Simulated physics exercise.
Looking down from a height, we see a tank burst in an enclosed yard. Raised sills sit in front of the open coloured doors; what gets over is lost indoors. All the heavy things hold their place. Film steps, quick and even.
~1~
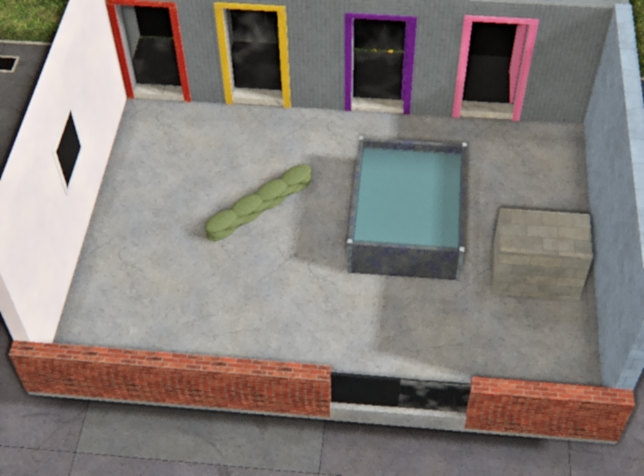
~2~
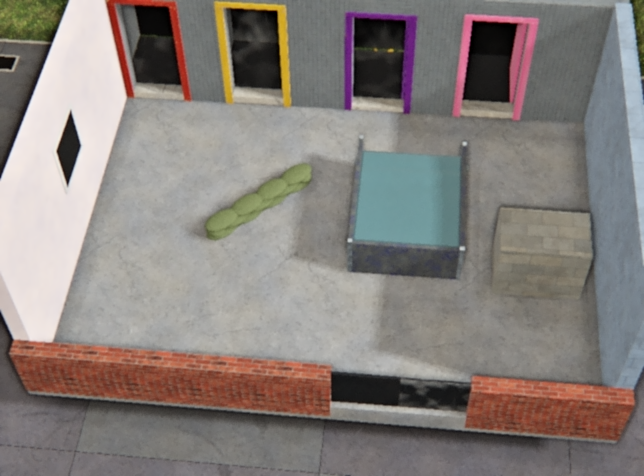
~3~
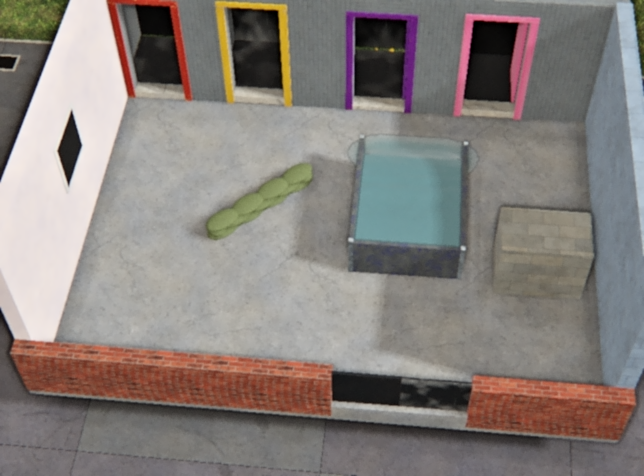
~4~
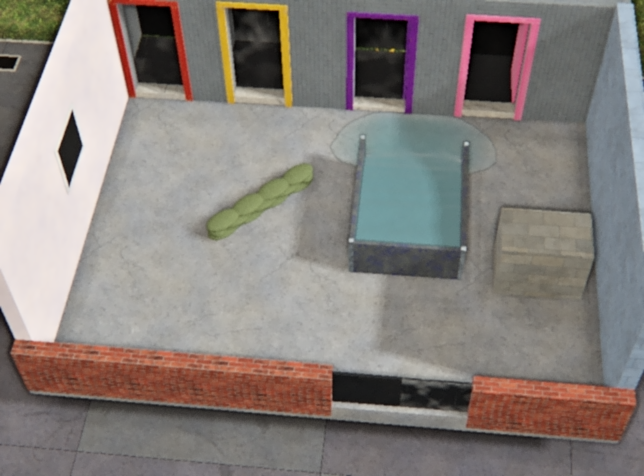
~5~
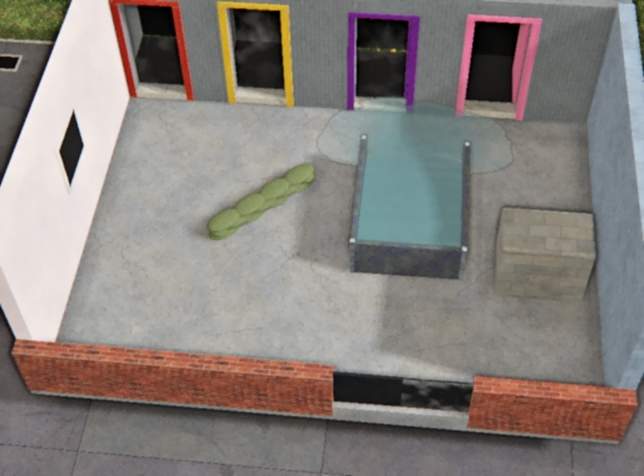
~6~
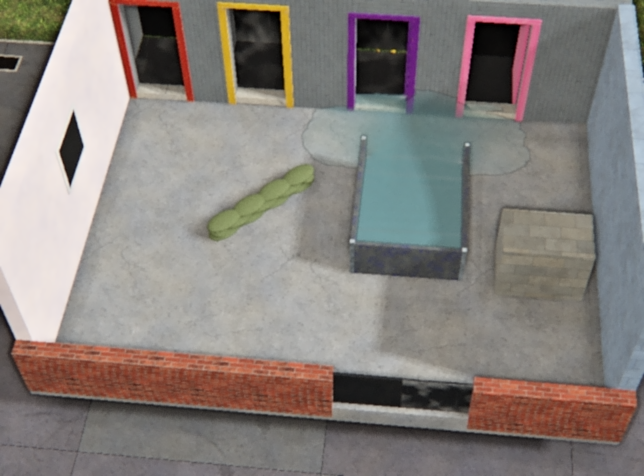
At first, an open tank of still, blue-green water sits in a walled yard between a green hedge and a pale block. Then the tank's far side opens, and water pours out through the gap, fanning across the grey floor and spreading wider toward the wall with the purple and pink doors.
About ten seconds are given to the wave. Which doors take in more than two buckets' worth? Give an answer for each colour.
The yellow door does not; the purple door does; the pink door does; the red door does not.
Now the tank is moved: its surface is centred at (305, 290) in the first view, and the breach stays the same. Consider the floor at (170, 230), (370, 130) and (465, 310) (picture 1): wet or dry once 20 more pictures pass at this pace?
First spot bare, second swamped, third bare.
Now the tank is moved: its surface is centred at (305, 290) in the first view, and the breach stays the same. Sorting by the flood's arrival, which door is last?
Final one: The one in red.
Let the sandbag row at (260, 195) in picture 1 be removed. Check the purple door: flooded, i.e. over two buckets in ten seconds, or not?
My reading: Purple lets more in.
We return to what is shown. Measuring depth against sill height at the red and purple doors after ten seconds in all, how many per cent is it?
Near 40 and 50 per cent, in that order.
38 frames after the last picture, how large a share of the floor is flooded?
The answer is around 65 per cent.
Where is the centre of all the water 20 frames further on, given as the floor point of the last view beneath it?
Around pixel (400, 169) of the last picture.
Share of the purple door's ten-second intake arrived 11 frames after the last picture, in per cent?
Around 65 %.
A moment on, water covers 15 % of the floor; the yellow door wet at the sill, nothing in, the purple door far over two buckets in, the pink door under two buckets in, the red door not reached.
Next, water covers 20 % of the floor; the yellow door wet at the sill, nothing in, the purple door far over two buckets in, the pink door over two buckets in, the red door wet at the sill, nothing in.
Then, water covers 40 % of the floor; the yellow door wet at the sill, nothing in, the purple door far over two buckets in, the pink door over two buckets in, the red door wet at the sill, nothing in.
Later, water covers 65 % of the floor; the yellow door wet at the sill, nothing in, the purple door far over two buckets in, the pink door over two buckets in, the red door wet at the sill, nothing in.
In the end, water covers 85 % of the floor; the yellow door wet at the sill, nothing in, the purple door far over two buckets in, the pink door over two buckets in, the red door wet at the sill, nothing in.
